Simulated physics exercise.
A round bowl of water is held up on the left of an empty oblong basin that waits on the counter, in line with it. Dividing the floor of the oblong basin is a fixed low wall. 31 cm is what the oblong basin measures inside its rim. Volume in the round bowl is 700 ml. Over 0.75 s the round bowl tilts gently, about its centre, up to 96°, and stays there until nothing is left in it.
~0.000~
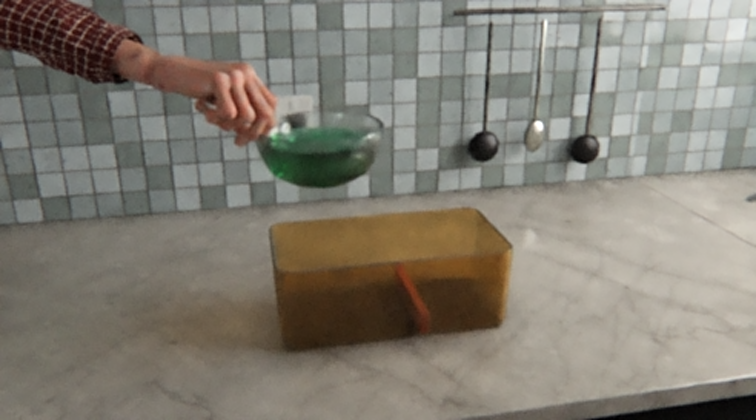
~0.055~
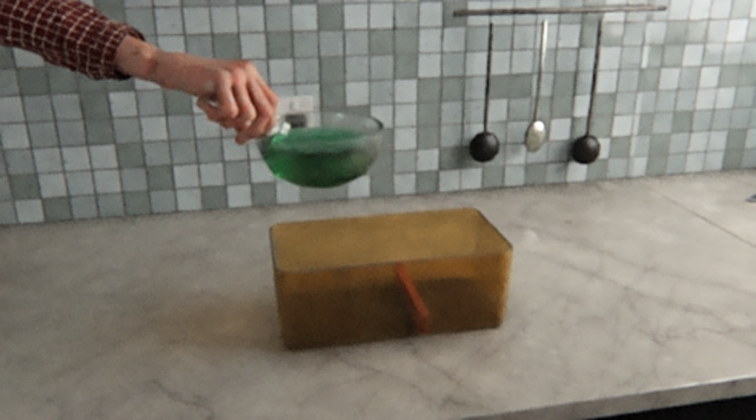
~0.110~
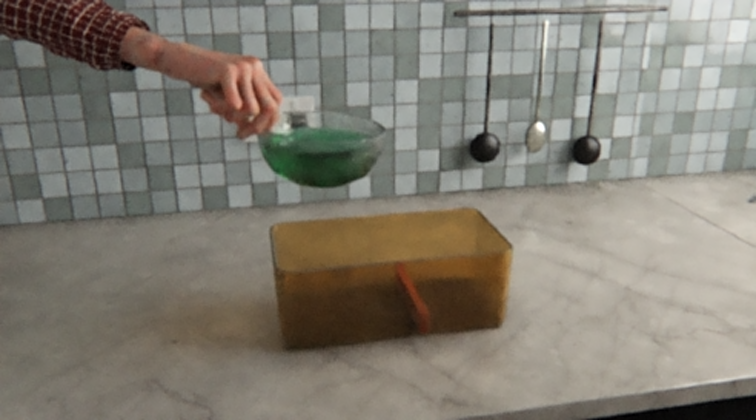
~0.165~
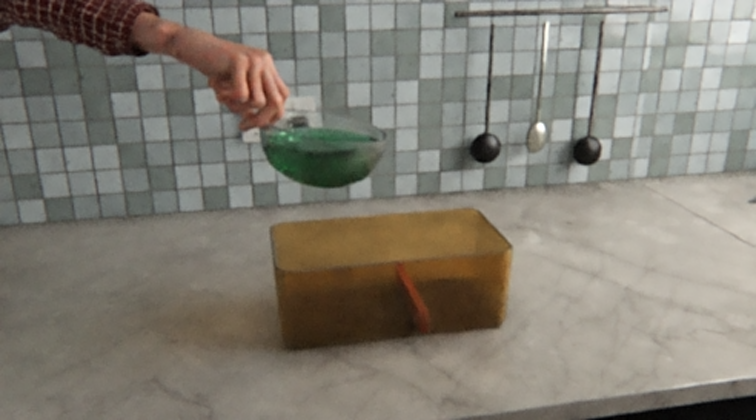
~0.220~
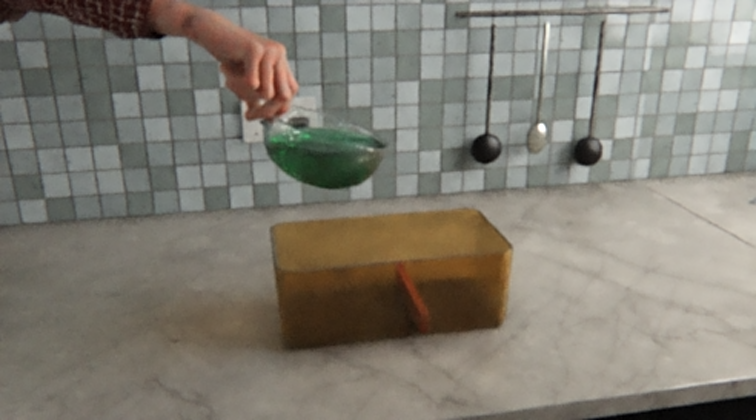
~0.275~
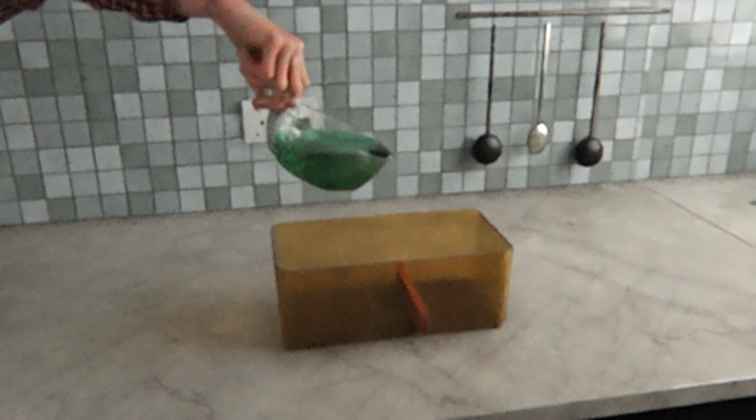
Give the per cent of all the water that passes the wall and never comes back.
I would say 52 percent.
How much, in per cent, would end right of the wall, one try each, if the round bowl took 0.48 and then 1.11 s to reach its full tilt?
The first try gives around 40 percent, the second around 60 percent.
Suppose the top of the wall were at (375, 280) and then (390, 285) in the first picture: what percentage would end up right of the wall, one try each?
One try each: Around 90 percent and then around 75 percent.
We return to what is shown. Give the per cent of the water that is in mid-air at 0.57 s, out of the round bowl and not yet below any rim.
Near 36 per cent at that moment.
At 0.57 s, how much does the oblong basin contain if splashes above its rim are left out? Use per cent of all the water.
Roughly 42 percent.
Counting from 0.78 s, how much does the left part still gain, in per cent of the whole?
Difference: Approx. 12 %.
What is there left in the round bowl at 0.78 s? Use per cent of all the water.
About 2 per cent.
Then, 0.57 s in, the tilt is 83° and 22 per cent is still to pour, 5 is left of the wall and 36 right of it.
Then, 0.78 s in, the tilt is 96° and 2 per cent is still to pour, 35 is left of the wall and 57 right of it.
Then, 1.01 s in, the tilt is 96° and 0 per cent is still to pour, 45 is left of the wall and 53 right of it.
Then, 1.25 s in, the tilt is 96° and 0 per cent is still to pour, 47 is left of the wall and 52 right of it.
Finally, 47 per cent lies left of the wall, 52 right of it and 1 outside.
